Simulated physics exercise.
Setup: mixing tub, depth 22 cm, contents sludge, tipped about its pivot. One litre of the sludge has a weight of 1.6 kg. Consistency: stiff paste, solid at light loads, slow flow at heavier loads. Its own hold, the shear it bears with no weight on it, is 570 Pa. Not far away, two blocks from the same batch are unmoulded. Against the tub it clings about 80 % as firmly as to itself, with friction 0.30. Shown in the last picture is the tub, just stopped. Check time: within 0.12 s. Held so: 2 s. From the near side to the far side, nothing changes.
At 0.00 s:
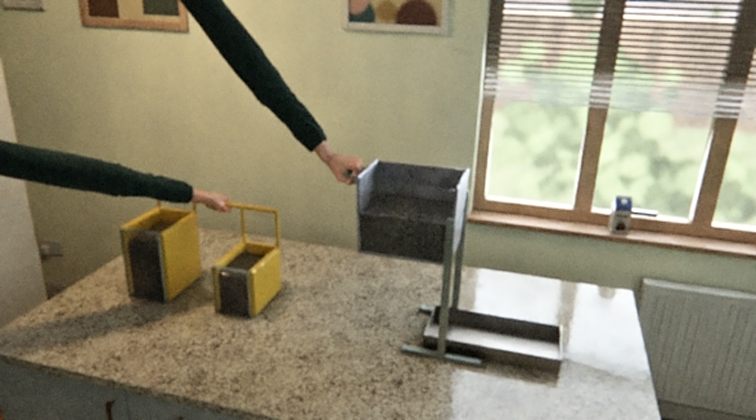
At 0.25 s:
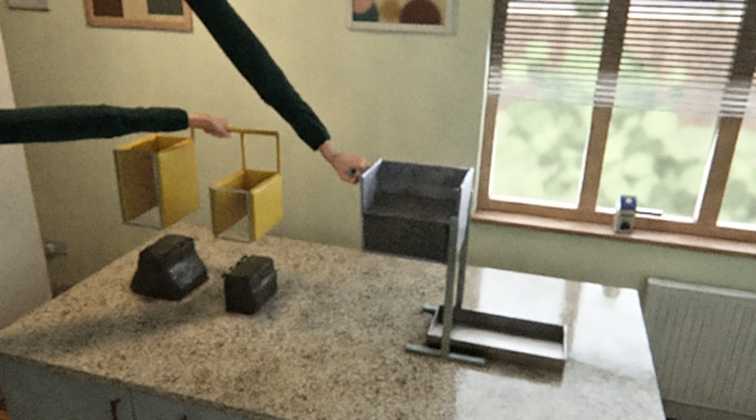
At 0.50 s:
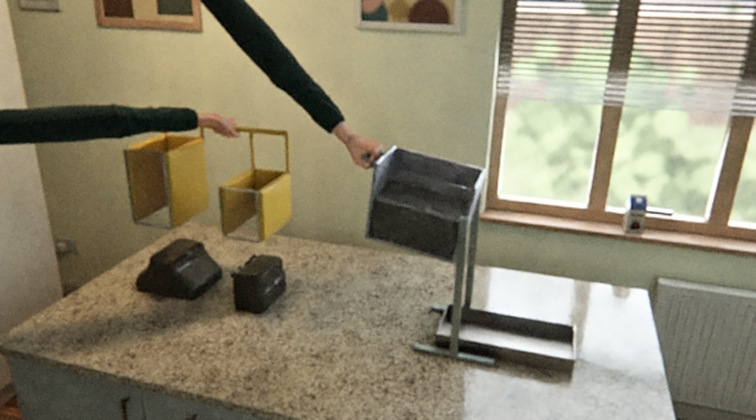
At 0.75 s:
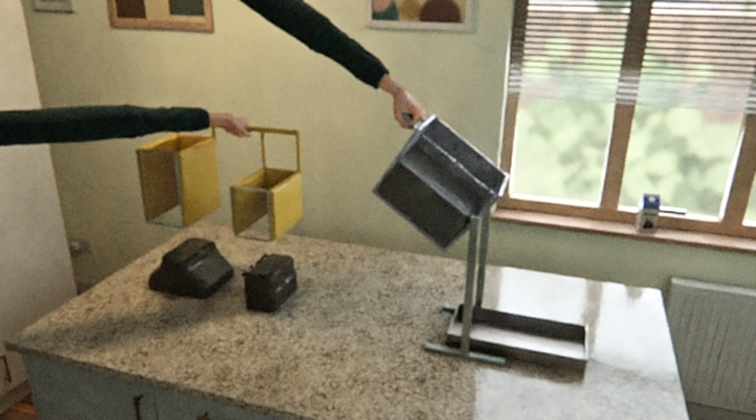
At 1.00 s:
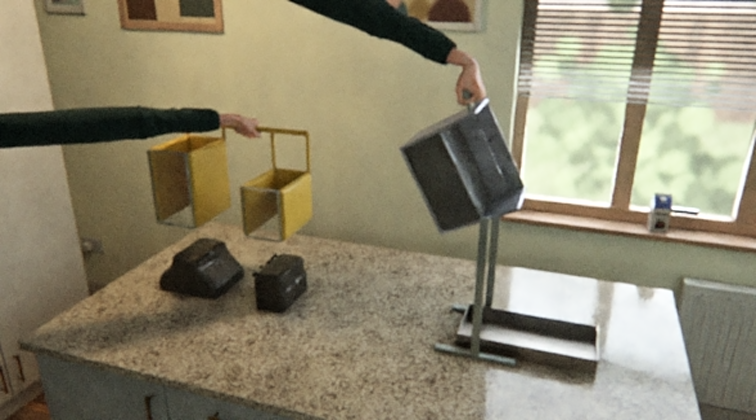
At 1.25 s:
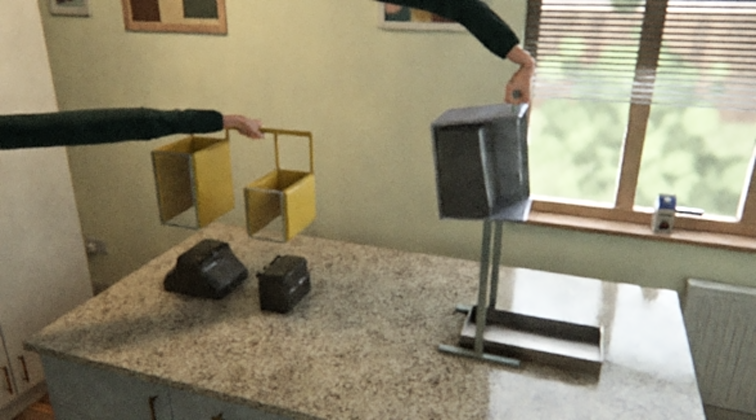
Two yellow moulds are lifted by a hand off a speckled counter, leaving two dark blocks, the larger one slumping a little. Then another hand swings the grey tub on its stand up and over to the right until it is turned nearly on its side, above a shallow tray.
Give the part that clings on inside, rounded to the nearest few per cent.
The part that clings on inside is close to 95 %.
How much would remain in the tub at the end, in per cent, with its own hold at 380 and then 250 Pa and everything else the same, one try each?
70 in a hundred, followed by 55 in a hundred.
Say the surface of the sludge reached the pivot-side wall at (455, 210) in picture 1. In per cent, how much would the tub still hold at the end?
About 60 per cent.
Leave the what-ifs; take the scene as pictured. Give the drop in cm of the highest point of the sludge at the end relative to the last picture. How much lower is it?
About 9 cm.
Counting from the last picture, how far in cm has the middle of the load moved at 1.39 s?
Shift: Roughly 4 cm.
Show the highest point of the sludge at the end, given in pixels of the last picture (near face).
Highest point: Approx. (500, 166).
By 1.39 s, the tub is at 82 degrees and holds 100 %.
By 1.56 s, the tub is at 82 degrees and holds 98 %.
By 1.73 s, the tub is at 82 degrees and holds 95 %.
By 1.90 s, the tub is at 82 degrees and holds 95 %.
By 3.25 s, at the end, the tub is at 82 degrees and holds 95 %.
